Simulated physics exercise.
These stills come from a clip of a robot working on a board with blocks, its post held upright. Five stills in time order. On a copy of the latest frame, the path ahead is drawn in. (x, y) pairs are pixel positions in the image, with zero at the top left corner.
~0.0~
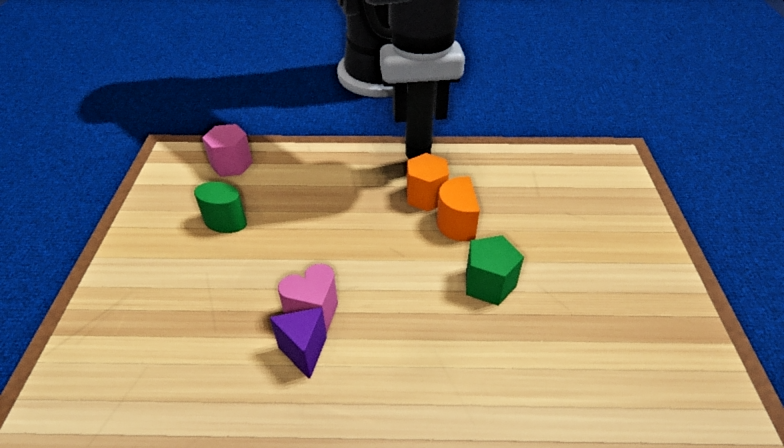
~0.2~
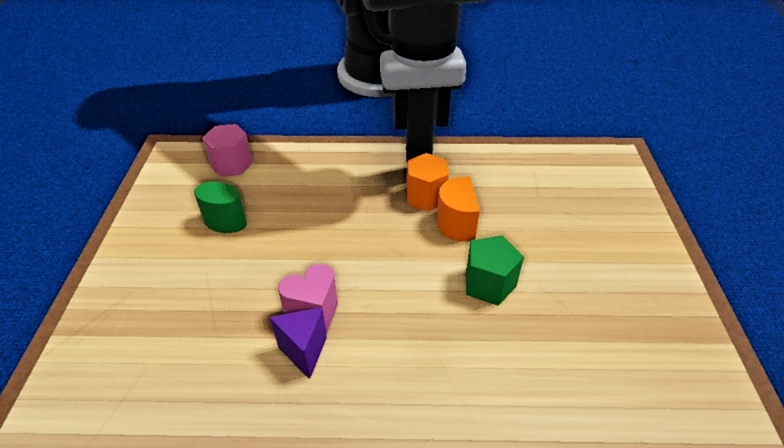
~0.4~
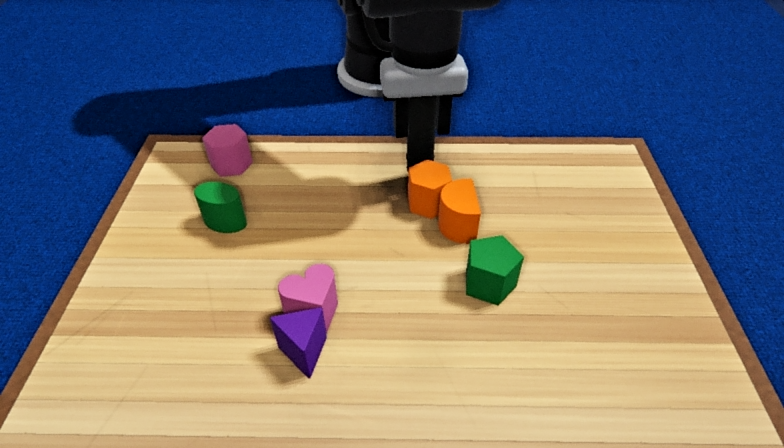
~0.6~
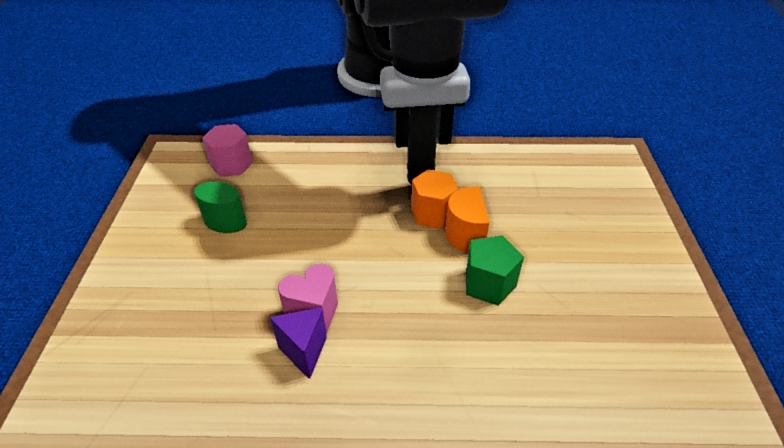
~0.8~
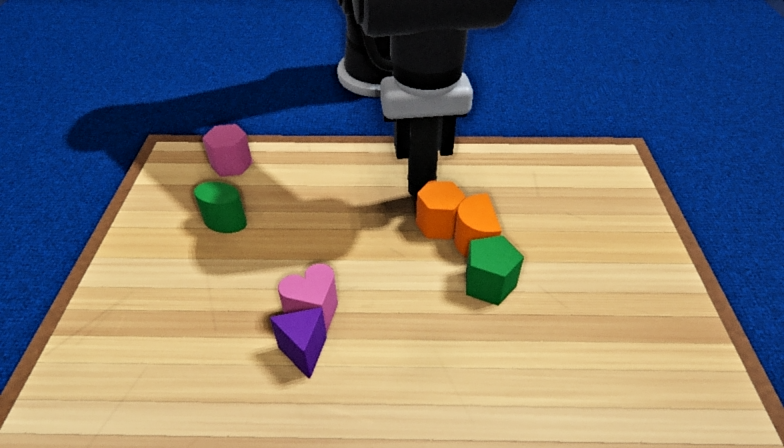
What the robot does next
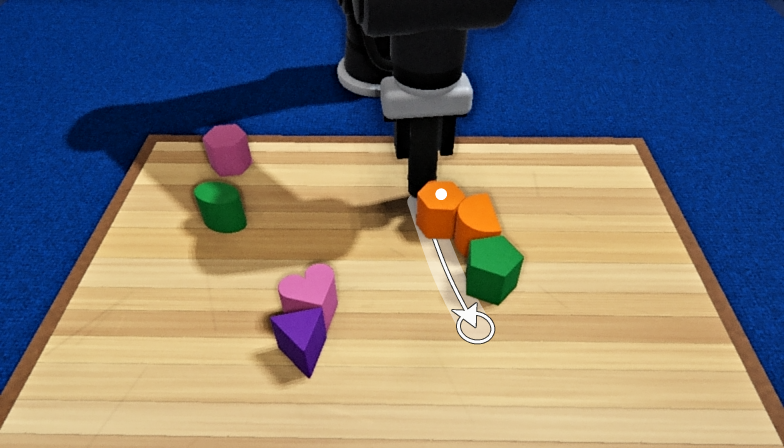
On a wooden board set over a blue surface, a black robot arm holds its post behind an orange hexagonal block, with other coloured blocks spread around. The post moves slightly toward the viewer, nudging the hexagon and the orange D-shaped block forward and right, closer to the green pentagon.
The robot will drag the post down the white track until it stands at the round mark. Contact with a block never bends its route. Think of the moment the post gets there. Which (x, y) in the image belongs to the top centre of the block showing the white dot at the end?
Answer: (496, 249).
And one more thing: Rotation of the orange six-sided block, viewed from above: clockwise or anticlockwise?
Counterclockwise rotation.
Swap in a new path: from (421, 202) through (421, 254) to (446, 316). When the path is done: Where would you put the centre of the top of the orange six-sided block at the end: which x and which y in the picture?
Its top face will be centred at roughly (469, 237).
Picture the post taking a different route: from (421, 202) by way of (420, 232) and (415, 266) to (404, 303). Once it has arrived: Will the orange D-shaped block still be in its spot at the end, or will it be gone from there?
It will end up elsewhere.
The line goes from (421, 202) through (442, 258) to (476, 327); the dot is on the orange six-sided block.
The first path, step by step. One third of the way, post at (435, 228); orange six-sided block at (469, 226), turned 40° anticlockwise; orange D-shaped block at (515, 228), turned 25° anticlockwise; green five-sided block at (501, 260), turned 25° clockwise.
Two thirds of the way, post at (452, 269); orange six-sided block at (495, 249), turned 105° anticlockwise; orange D-shaped block at (528, 227), turned 40° anticlockwise; green five-sided block at (538, 280), turned 65° clockwise.
At the end, post at (478, 317); orange six-sided block at (496, 249), turned 110° anticlockwise; orange D-shaped block at (529, 227), turned 40° anticlockwise; green five-sided block at (539, 280), turned 65° clockwise.
